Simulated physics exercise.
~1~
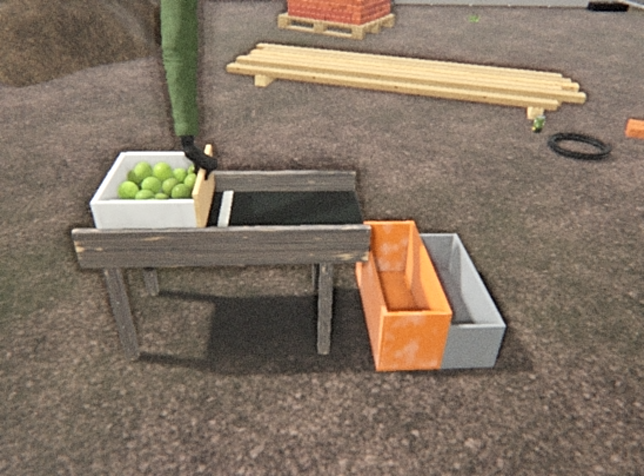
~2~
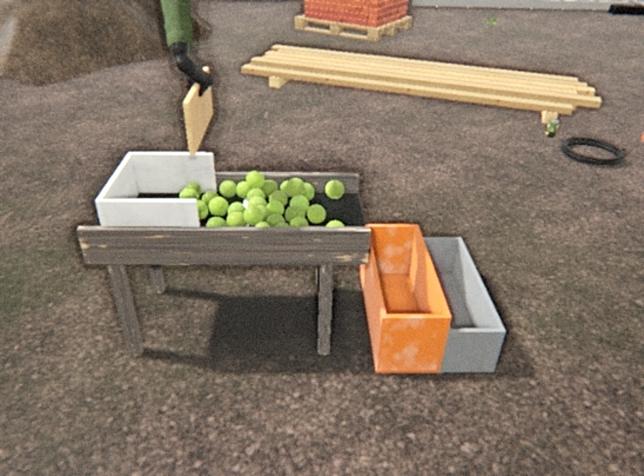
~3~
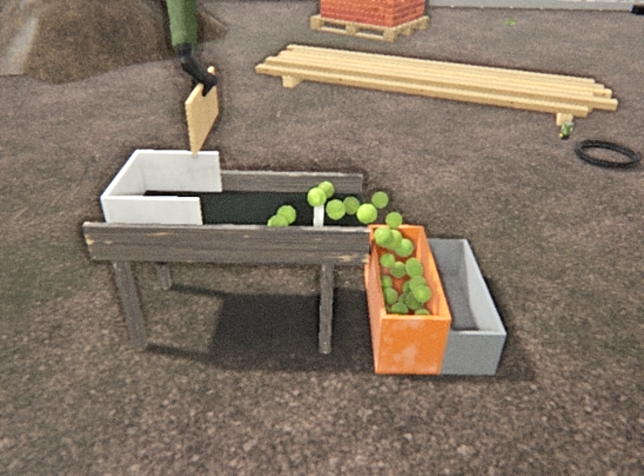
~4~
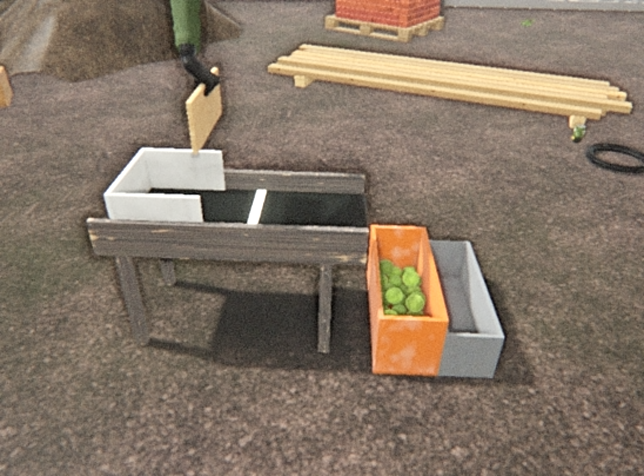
Green apples spilling from a white pen as its gate lifts, riding a dark belt rightward and dropping into an orange bin.
